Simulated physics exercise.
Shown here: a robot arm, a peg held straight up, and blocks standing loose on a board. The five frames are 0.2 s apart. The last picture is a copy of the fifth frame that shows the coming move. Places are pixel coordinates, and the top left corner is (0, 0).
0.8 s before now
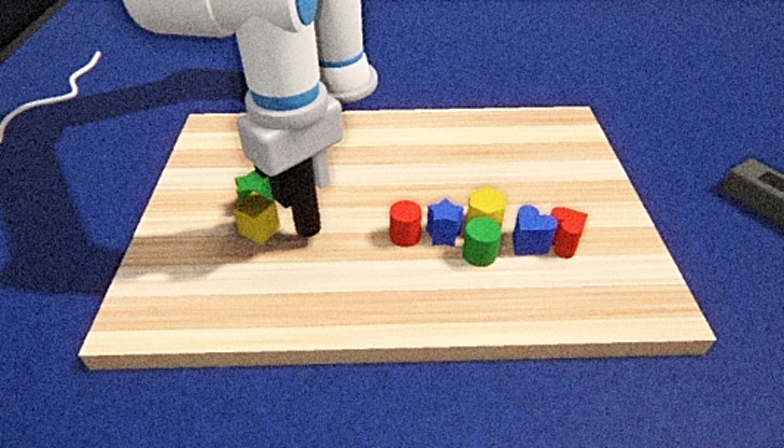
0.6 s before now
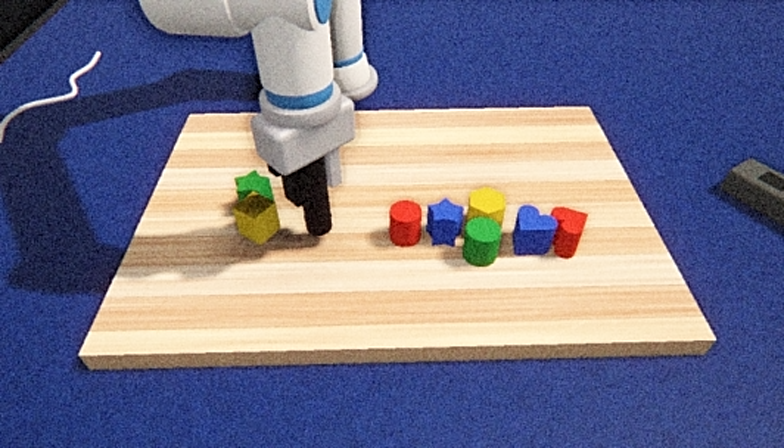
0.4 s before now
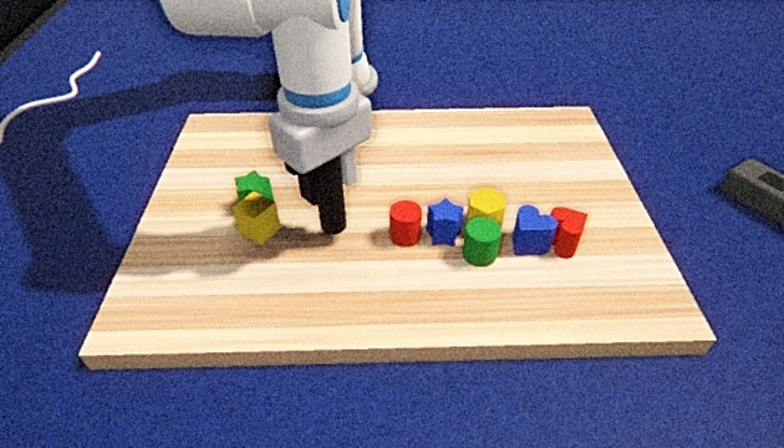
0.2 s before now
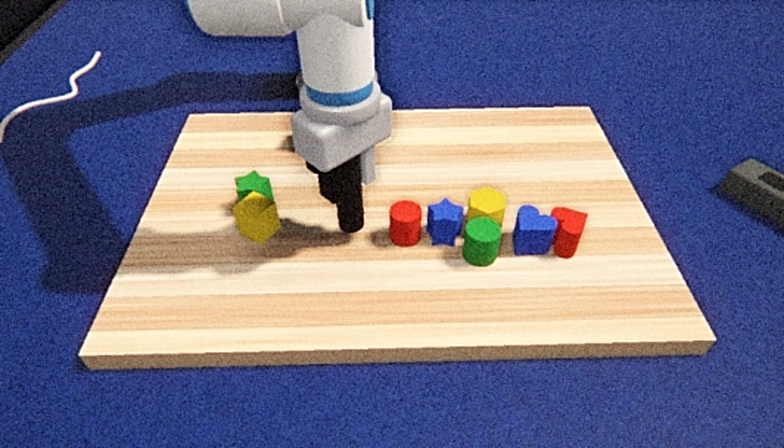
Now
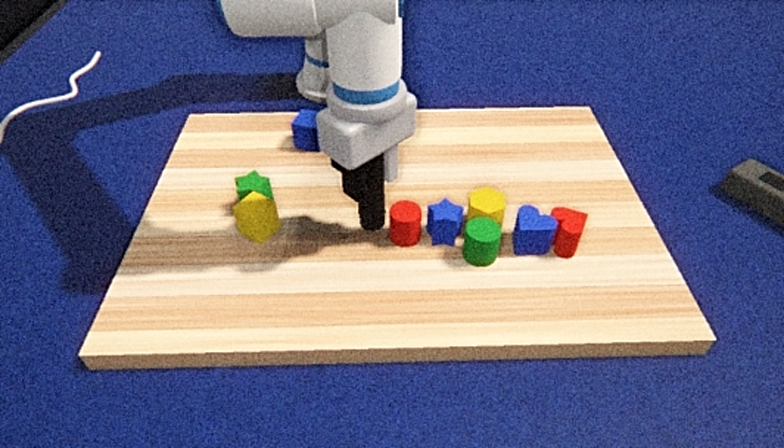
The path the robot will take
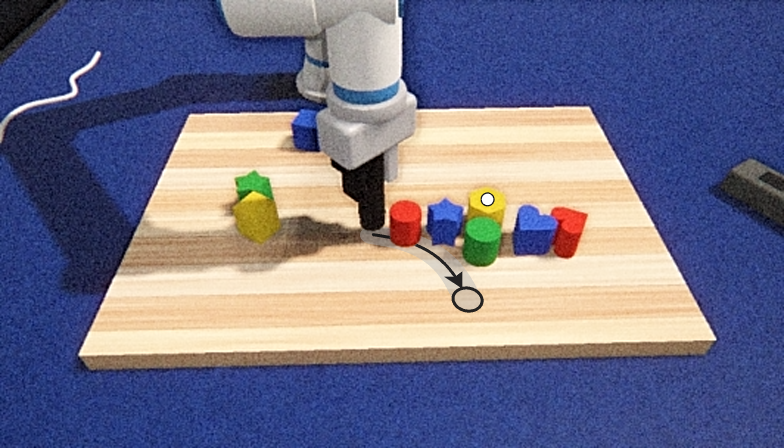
To begin with, a robot arm holds a dark upright peg just right of the yellow and green blocks on a wooden board. The arm carries the peg steadily rightward across the open wood, ending close beside the red round block, while the blocks stay where they are.
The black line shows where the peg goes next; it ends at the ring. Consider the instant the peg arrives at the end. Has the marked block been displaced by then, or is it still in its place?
It is moved from its place.
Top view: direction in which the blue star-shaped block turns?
Prediction: Counterclockwise.
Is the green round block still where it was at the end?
I believe not.
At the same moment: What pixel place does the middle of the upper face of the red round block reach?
At the end it should sit near (473, 227).
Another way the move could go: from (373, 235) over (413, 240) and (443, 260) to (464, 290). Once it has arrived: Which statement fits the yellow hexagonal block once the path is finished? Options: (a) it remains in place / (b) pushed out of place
(b)
The drawn path runs from (373, 235) over (414, 244) and (447, 266) to (468, 299); the dot is on the yellow hexagonal block.
On the path given first. One third of the way, peg at (414, 232); red round block at (444, 215); blue star-shaped block at (473, 210); green round block at (496, 232); yellow hexagonal block at (498, 196), turned 15° anticlockwise.
Two thirds of the way, peg at (448, 255); red round block at (473, 227); blue star-shaped block at (493, 211), turned 25° anticlockwise; green round block at (508, 235); yellow hexagonal block at (505, 191), turned 35° anticlockwise.
At the end, peg at (469, 288); red round block at (473, 227); blue star-shaped block at (493, 211), turned 25° anticlockwise; green round block at (508, 235); yellow hexagonal block at (505, 191), turned 35° anticlockwise.
